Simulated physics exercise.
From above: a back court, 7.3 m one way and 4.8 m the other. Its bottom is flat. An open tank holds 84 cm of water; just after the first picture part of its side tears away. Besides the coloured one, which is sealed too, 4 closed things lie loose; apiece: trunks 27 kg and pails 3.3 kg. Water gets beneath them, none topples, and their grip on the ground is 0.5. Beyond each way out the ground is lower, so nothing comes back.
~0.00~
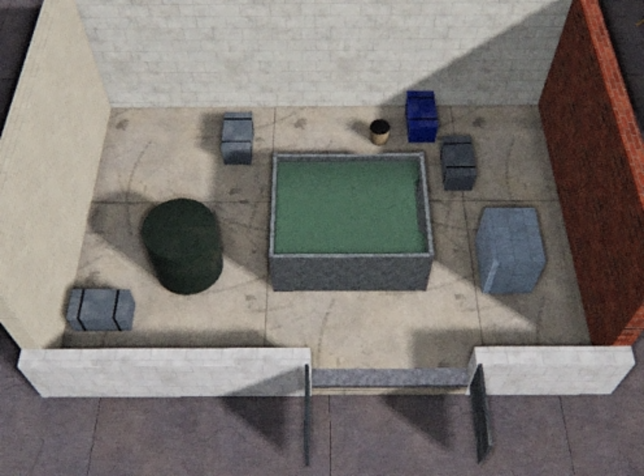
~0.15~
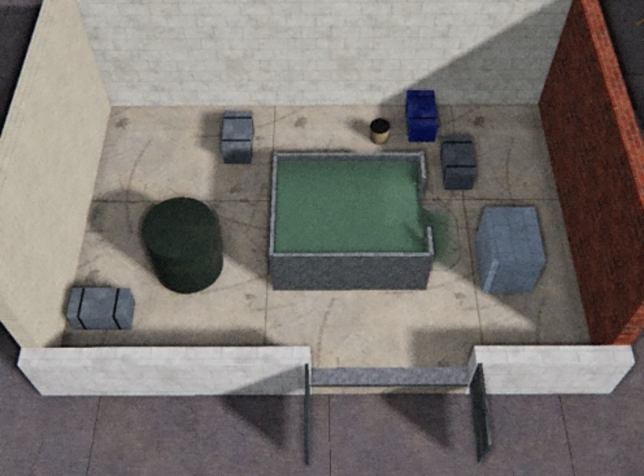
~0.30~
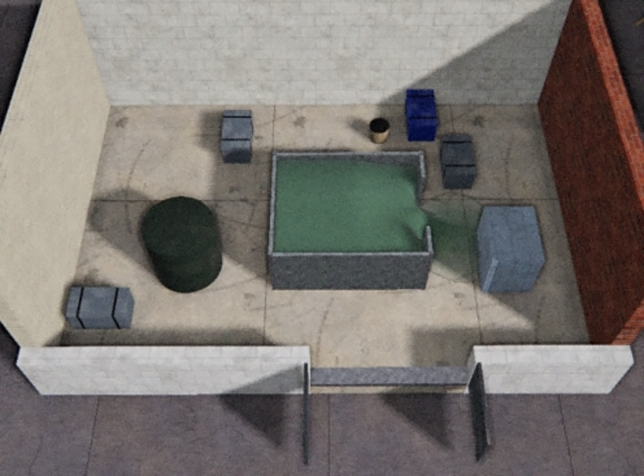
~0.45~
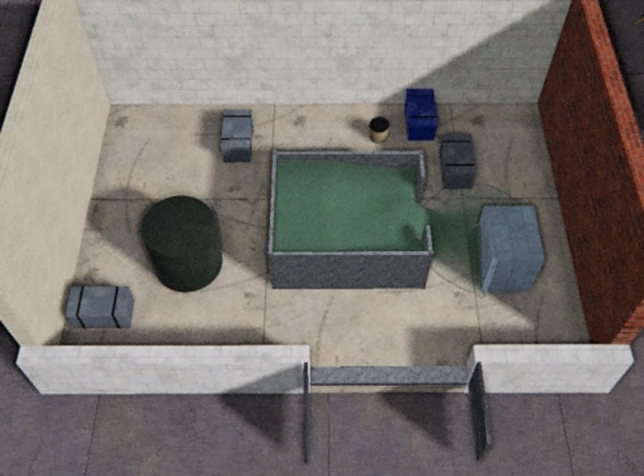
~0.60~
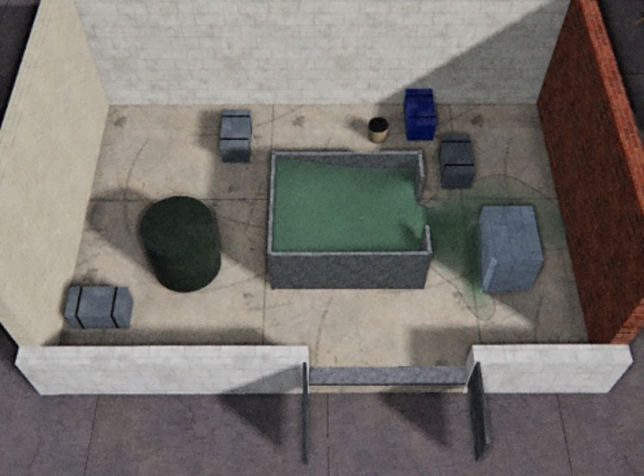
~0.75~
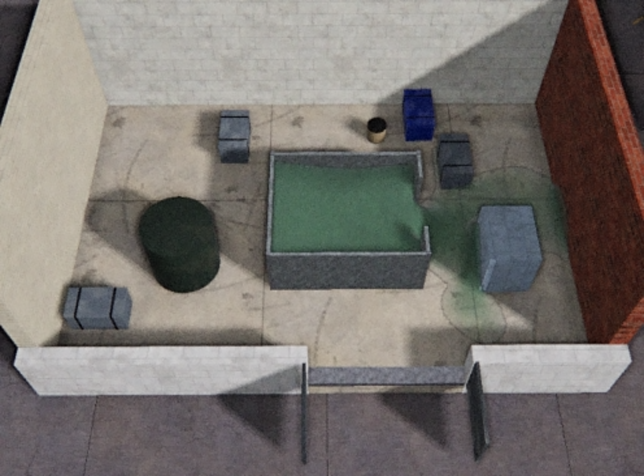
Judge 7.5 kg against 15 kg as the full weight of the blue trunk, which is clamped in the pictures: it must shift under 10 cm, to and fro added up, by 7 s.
I expect that neither weight holds it.
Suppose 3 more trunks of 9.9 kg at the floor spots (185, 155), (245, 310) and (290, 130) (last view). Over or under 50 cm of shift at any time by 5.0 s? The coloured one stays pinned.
In turn: Less, under, less.
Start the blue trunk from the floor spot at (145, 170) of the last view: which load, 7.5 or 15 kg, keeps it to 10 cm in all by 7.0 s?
Neither is enough.
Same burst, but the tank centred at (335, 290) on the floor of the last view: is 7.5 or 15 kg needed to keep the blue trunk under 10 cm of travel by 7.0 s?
Then neither weight holds it.
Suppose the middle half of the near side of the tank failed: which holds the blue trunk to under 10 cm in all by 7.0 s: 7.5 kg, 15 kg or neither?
Then the lower weight is enough.
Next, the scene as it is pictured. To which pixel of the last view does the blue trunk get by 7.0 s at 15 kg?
Near (109, 217).
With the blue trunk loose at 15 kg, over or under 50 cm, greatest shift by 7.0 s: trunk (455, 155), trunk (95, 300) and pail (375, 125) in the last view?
In turn: Less, less, over.
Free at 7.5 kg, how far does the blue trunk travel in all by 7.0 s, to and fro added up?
Some 600 cm in all.
After 1.4 s the blue trunk would be 0 cm from its start with 7.5 kg and 0 cm from its start with 15 kg; 0 cm of water round it then.
After 3.1 s the blue trunk would be 119 cm from its start with 7.5 kg and 118 cm from its start with 15 kg; 6 cm of water round it then.
After 4.9 s the blue trunk would be 337 cm from its start with 7.5 kg and 321 cm from its start with 15 kg; 7 cm of water round it then.
After 7.0 s the blue trunk would be 534 cm from its start with 7.5 kg and 520 cm from its start with 15 kg; 8 cm of water round it then.
